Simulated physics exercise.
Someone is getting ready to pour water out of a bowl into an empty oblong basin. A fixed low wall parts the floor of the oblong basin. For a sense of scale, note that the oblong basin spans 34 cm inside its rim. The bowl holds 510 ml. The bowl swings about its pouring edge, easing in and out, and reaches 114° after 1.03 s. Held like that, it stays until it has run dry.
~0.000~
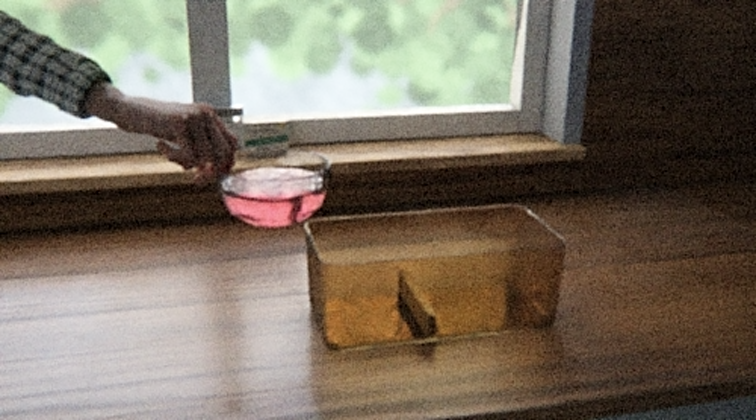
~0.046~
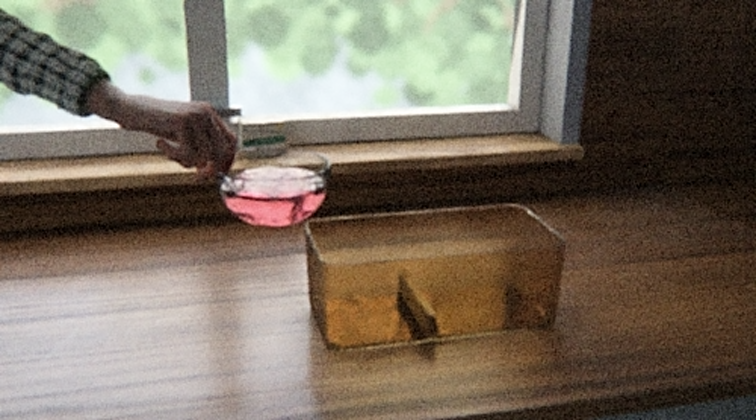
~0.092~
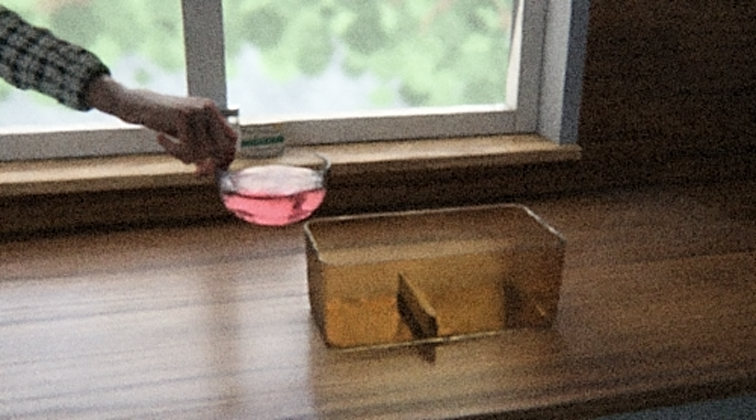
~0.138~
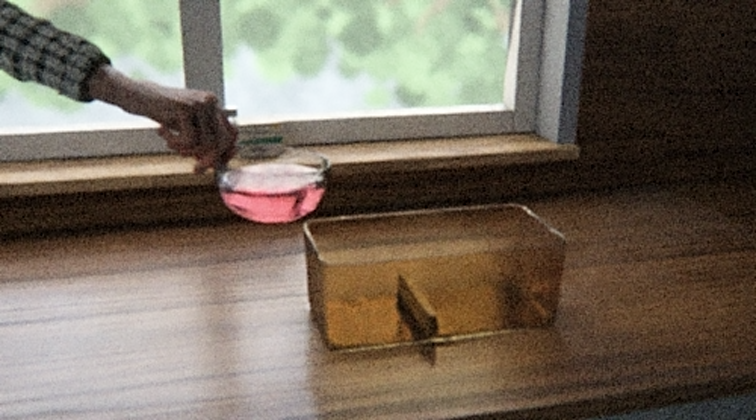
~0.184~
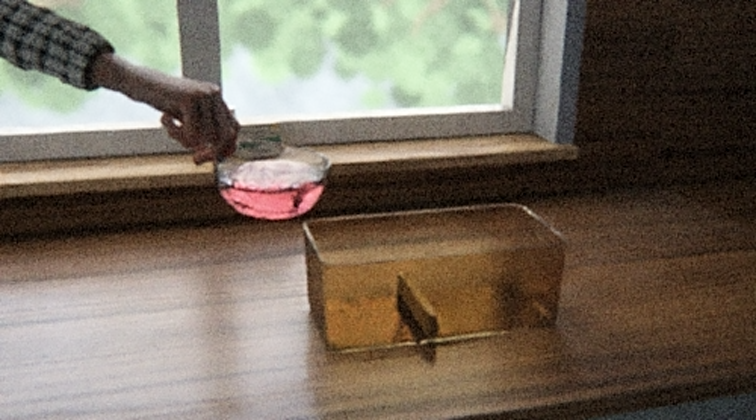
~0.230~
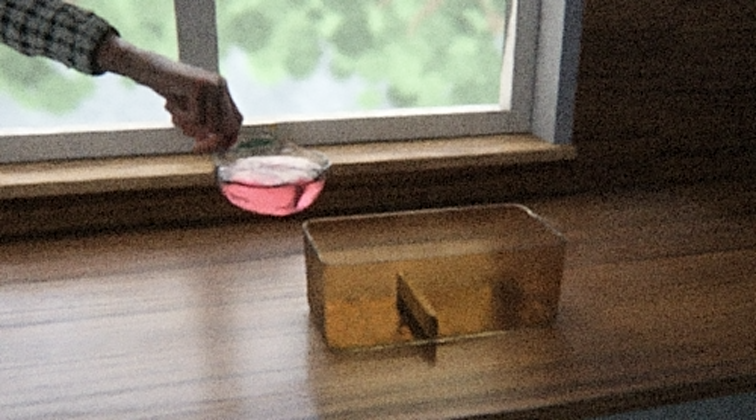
On a wooden surface by a window, a hand slowly tilting a glass bowl of pink liquid slightly beside an amber basin.
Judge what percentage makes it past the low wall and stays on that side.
Some 29 per cent makes it over and stays.
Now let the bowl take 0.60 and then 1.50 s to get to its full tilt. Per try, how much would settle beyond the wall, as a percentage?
45 and 10 %.
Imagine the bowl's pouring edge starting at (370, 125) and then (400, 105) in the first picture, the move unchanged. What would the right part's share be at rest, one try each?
I'd expect close to 85 per cent and then close to 90 per cent.
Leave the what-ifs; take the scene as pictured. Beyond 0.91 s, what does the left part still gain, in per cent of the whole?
Near 10 in a hundred.
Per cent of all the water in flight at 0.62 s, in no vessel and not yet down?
Roughly 42 percent.
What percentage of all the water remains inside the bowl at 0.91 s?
1 in a hundred, give or take.
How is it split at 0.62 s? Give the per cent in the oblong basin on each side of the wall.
6 on the left, 0 on the right, roughly.
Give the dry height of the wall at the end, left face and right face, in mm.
On the left it's about 18 mm; on the right, about 30 mm.
Then, 0.62 s in, the tilt is 75° and 53 per cent is still to pour, 6 is left of the wall and 0 right of it.
Then, 0.91 s in, the tilt is 110° and 1 per cent is still to pour, 60 is left of the wall and 27 right of it.
Then, 1.21 s in, the tilt is 114° and 0 per cent is still to pour, 70 is left of the wall and 29 right of it.
Then, 1.53 s in, the tilt is 114° and 0 per cent is still to pour, 70 is left of the wall and 29 right of it.
Finally, 70 per cent lies left of the wall, 29 right of it and 1 outside.
